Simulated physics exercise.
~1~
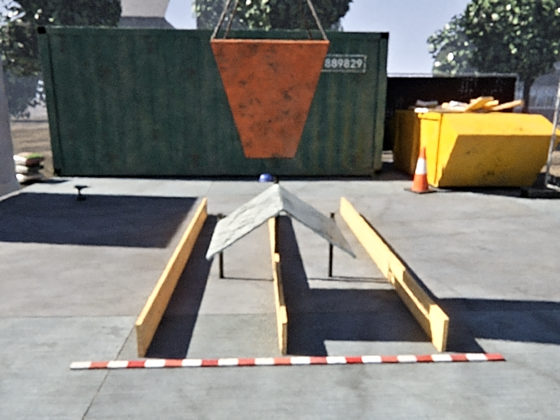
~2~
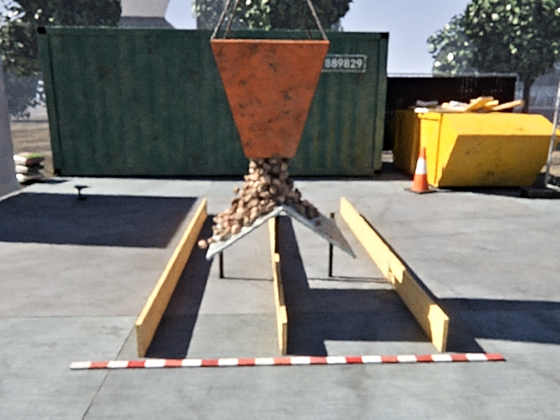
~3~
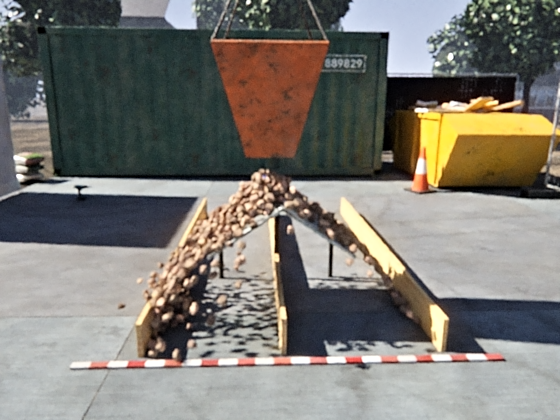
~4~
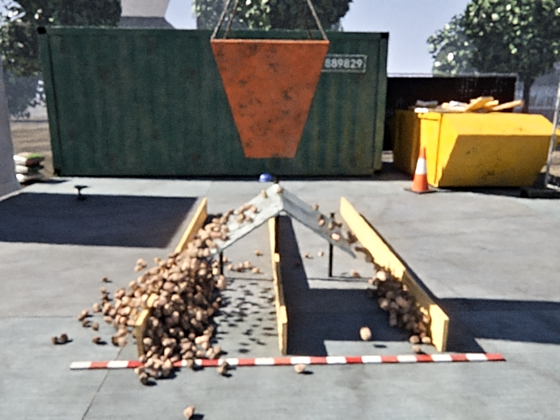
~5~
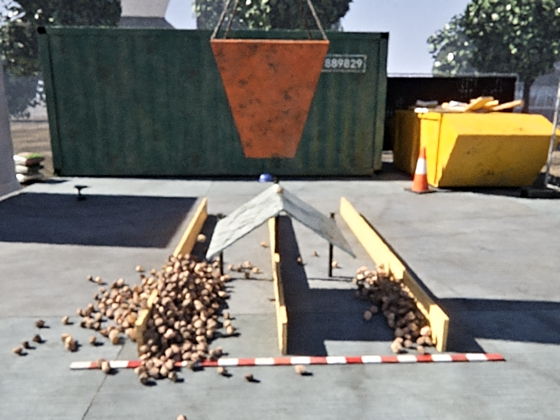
Brown, rounded-looking stones pour from the bottom of a rusty orange skip hanging still above a peaked metal roof shape on a concrete yard. They heap over the ridge and spill first down the left slope, then down both sides, with far more going left. The stream from the skip stops, and the last stones slide off the steel into the two bays between yellow planks. On the left they pile against the outer plank and scatter beyond it. At the end the slopes are bare, with a large heap at left and a smaller one in the right bay.
